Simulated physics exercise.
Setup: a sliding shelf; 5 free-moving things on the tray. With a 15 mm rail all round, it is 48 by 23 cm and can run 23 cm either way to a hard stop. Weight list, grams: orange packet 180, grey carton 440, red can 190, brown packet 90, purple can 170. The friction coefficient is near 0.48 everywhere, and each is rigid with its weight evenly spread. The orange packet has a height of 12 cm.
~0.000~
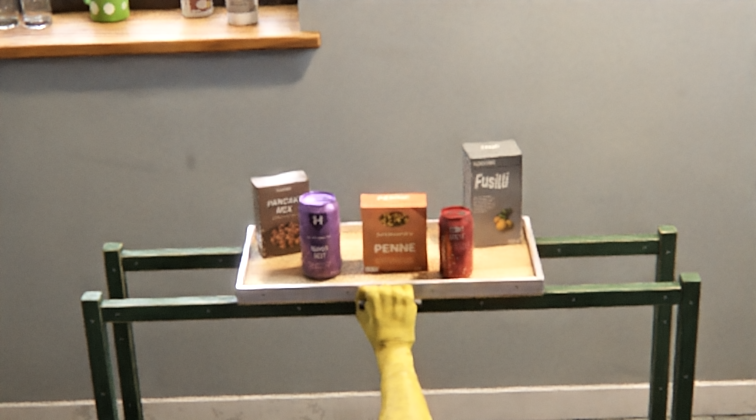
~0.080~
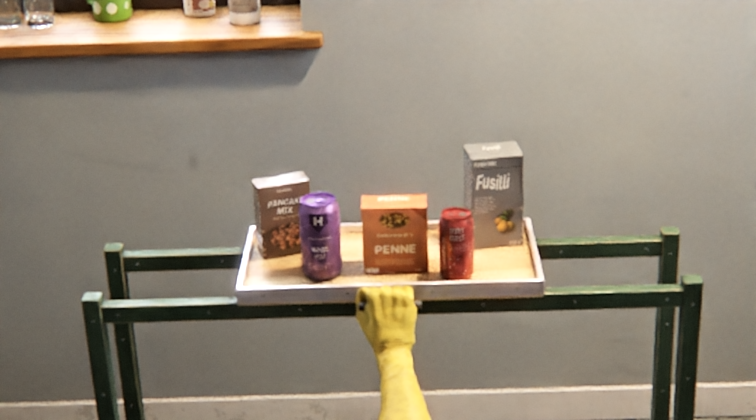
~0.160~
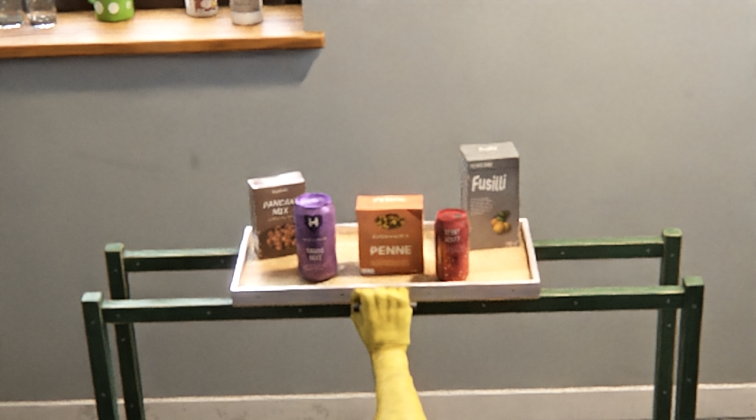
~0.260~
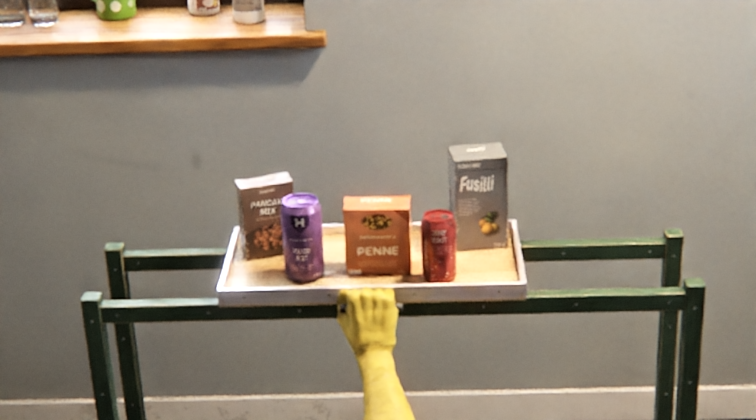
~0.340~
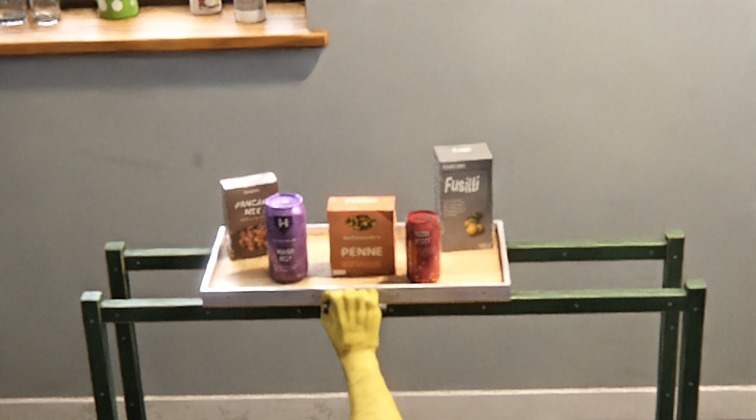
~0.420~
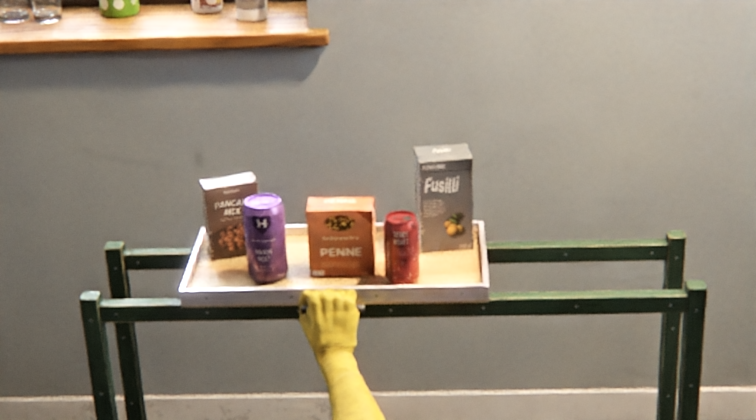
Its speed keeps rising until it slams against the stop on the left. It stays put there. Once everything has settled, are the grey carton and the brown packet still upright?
The grey carton is; the brown packet is.
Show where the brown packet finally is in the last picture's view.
It stops at about (146, 221).
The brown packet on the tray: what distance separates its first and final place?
It ends about 1 centimetres from where it started.
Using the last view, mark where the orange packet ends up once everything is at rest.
Its centre ends close to (228, 239) in the last view.
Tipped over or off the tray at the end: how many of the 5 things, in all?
My answer is 0.
After 0.72 s, tray 23 cm left; brown packet leaning 8° near (139, 215); grey carton leaning 3° near (341, 199); red can slid 4 cm.
After 0.82 s, tray 23 cm left; grey carton leaning 9° near (332, 197); red can leaning 4°; purple can leaning 4°.
At rest (1.6 s), all 5 in place, give or take 5 cm. In the last view, grey carton near (341, 200), brown packet near (146, 221).
